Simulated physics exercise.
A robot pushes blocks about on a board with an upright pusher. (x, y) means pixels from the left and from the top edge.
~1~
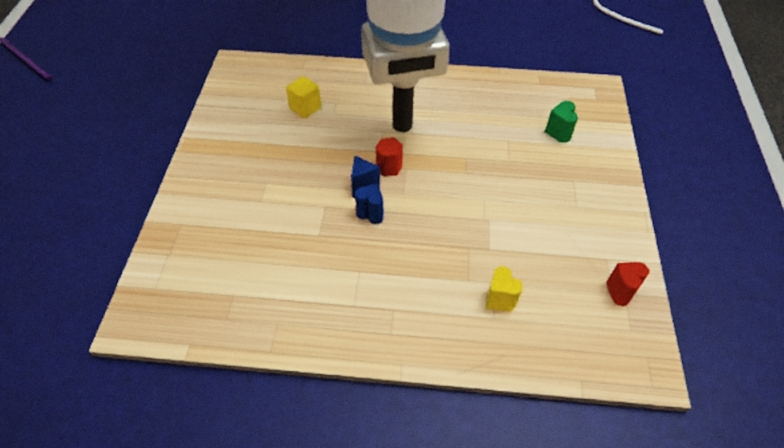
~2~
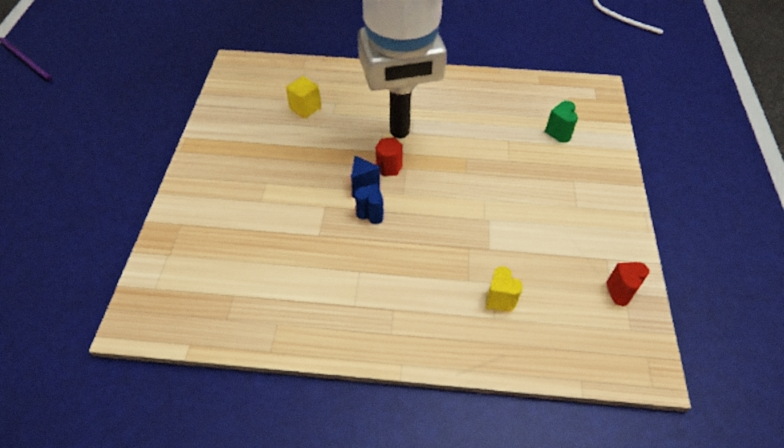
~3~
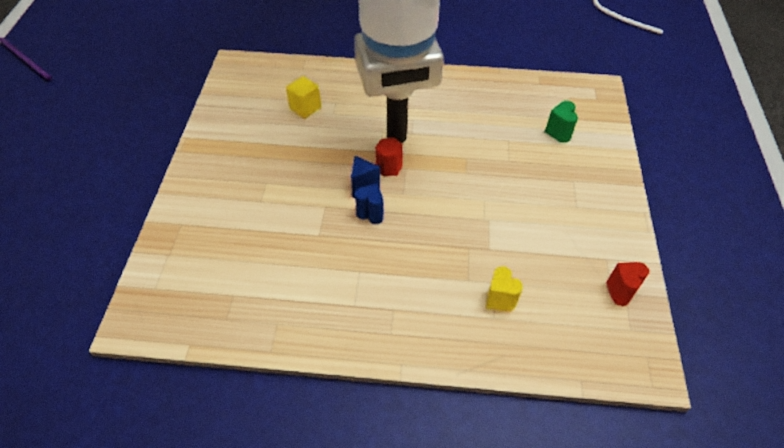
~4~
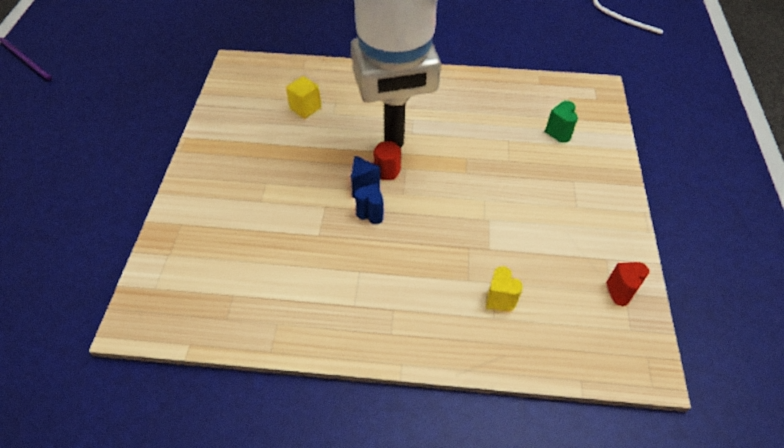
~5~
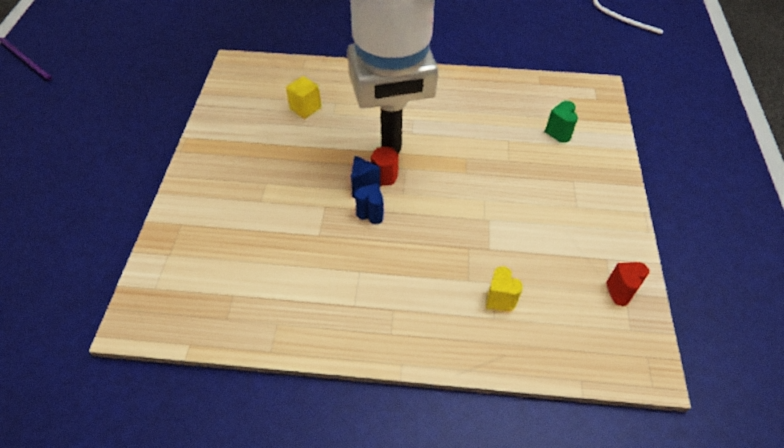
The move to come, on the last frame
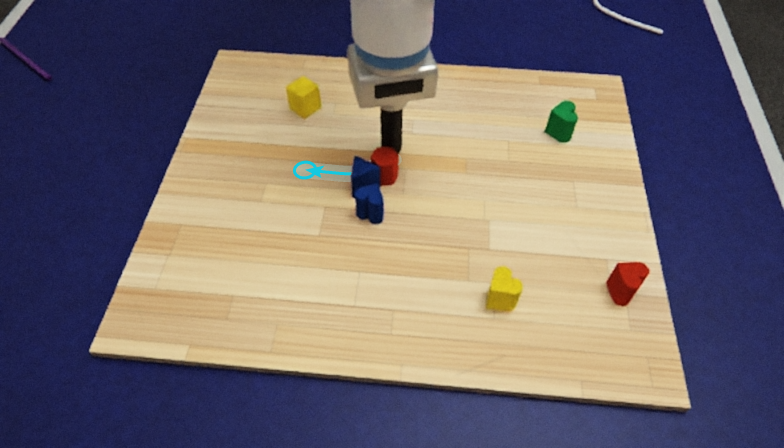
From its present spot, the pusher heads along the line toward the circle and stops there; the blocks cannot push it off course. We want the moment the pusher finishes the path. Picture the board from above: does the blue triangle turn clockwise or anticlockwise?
Clockwise.
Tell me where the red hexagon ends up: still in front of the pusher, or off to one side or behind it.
The red hexagon won't stay at the front of the pusher.
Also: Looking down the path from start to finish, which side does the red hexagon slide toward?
So, looking from the first point of the path to the last, the red hexagon moves leftwards.
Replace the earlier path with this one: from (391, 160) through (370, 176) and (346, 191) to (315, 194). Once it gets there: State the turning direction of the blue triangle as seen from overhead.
It is turned anticlockwise.
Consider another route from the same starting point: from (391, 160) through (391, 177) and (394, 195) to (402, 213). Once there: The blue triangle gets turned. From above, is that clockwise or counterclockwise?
Viewed from the top, it goes clockwise.
Path on the board, from (391, 160) through (365, 171) and (335, 173) to (305, 170).
The first path, step by step. One third of the way, pusher at (363, 160); blue triangle at (356, 176), turned 25° clockwise; red hexagon at (376, 166), turned 65° anticlockwise.
Two thirds of the way, pusher at (333, 161); blue triangle at (356, 176), turned 25° clockwise; red hexagon at (376, 166), turned 65° anticlockwise.
At the end, pusher at (303, 158); blue triangle at (356, 176), turned 25° clockwise; blue heart block in place; red hexagon at (376, 166), turned 65° anticlockwise.
